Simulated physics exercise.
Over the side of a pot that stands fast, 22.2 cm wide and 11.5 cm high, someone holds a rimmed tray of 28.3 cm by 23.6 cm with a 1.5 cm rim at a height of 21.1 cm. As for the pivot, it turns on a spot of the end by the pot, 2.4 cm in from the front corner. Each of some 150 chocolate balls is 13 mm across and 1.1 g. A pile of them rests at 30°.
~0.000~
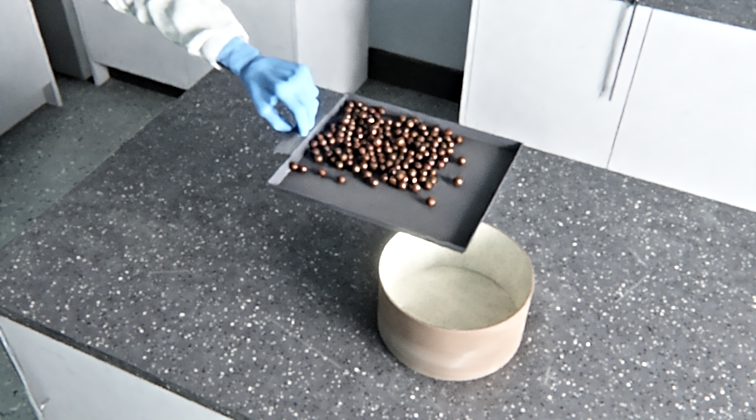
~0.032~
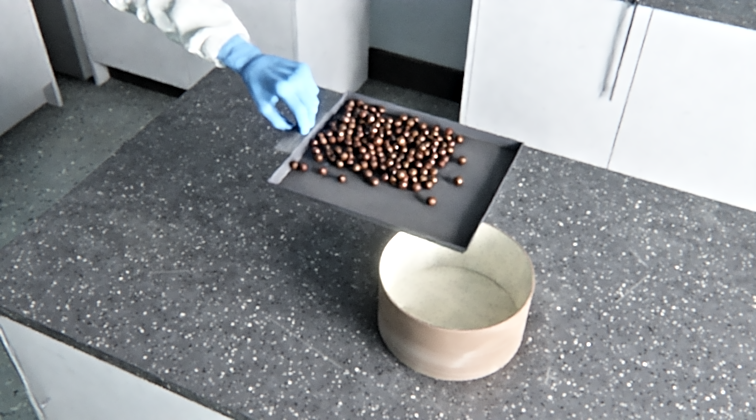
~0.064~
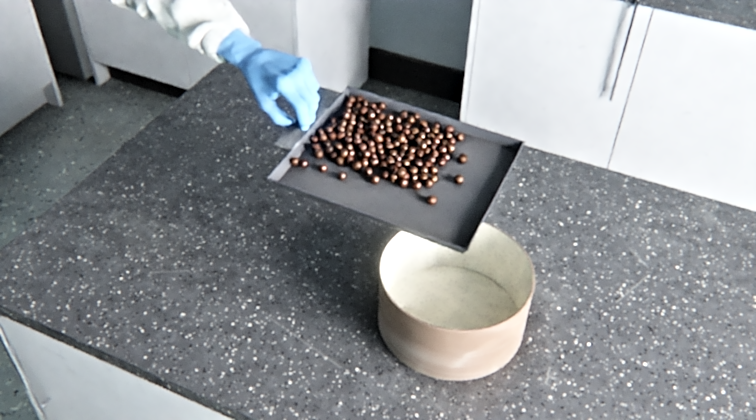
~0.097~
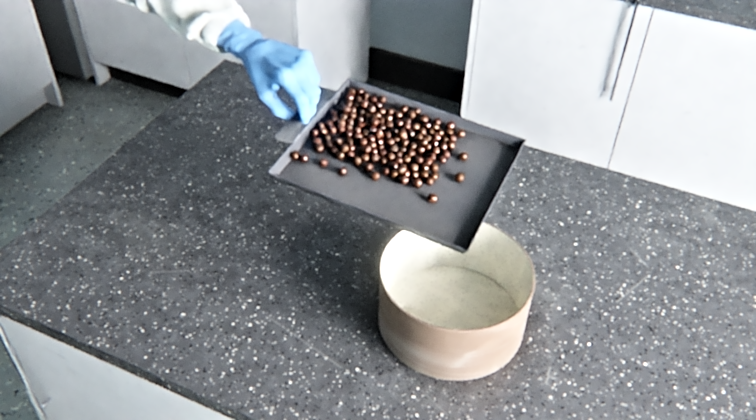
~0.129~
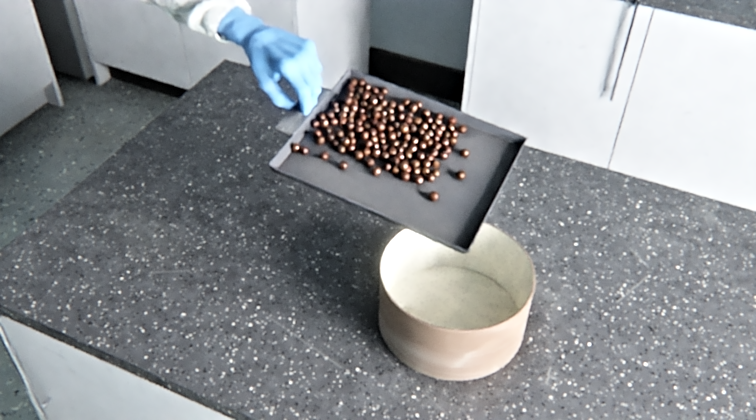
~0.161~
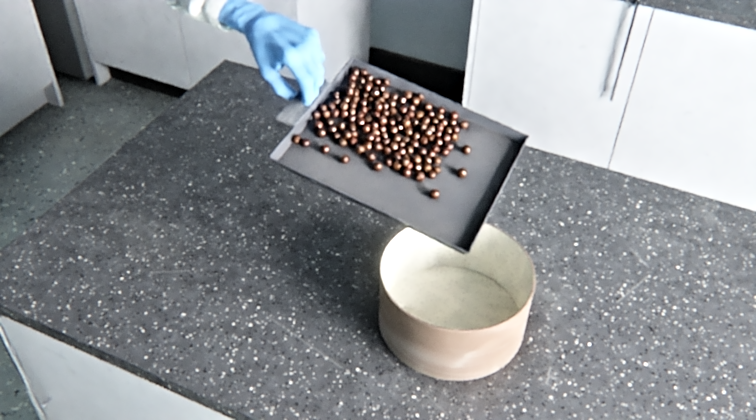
A blue-gloved hand raises one end of a dark tray of chocolate balls, tilting it slightly.
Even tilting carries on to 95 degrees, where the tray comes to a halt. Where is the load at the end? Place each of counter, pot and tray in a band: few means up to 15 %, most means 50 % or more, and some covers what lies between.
Counter: Most; pot: Some; tray: Few.
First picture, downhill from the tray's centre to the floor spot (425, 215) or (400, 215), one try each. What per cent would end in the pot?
First try: About 20 percent; second try: About 20 percent.
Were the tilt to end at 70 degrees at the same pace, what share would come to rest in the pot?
That comes out at some 25 per cent.
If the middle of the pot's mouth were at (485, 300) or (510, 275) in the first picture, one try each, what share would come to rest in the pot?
Estimates: 85 in a hundred and 60 in a hundred.
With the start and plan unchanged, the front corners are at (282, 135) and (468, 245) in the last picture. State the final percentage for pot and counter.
Pot 10, counter 90.
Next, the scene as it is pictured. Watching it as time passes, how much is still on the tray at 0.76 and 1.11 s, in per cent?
About 20, 0.
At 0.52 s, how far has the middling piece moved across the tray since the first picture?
About 11 cm.
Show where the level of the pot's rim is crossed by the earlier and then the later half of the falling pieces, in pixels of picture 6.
Earlier half close to (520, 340), later half at (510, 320) in pixels.
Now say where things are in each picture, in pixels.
Tray tilt 0 degrees, front corners at (273, 181) and (463, 245); middle of the pieces at (387, 144); pot at (456, 270), in the first picture.
Tray tilt 0 degrees, front corners at (274, 180) and (464, 245); middle of the pieces at (387, 143), in the second picture.
Tray tilt 2 degrees, front corners at (274, 177) and (464, 245); middle of the pieces at (388, 140), in the third picture.
Tray tilt 4 degrees, front corners at (274, 171) and (465, 245), lowest corner right front; middle of the pieces at (389, 135), in the fourth picture.
Tray tilt 8 degrees, front corners at (275, 164) and (466, 246), lowest corner right front; middle of the pieces at (390, 129), in the fifth picture.
Tray tilt 11 degrees, front corners at (275, 156) and (466, 247), lowest corner right front; middle of the pieces at (392, 122); pot at (457, 270). The tray's pace is about 115 degrees a second, in the sixth picture.
After 0.52 s, tilt 52 degrees; the tray holds 100 %, the pot 0 %.
Then, at 0.76 s, tilt 80 degrees; the tray holds 20 %, the pot 5 %.
After 1.11 s, tilt 95 degrees; the tray holds 0 %, the pot 25 %.
By 2.0 s all is still; counter 75 %, pot 25 %, tray 0 %.
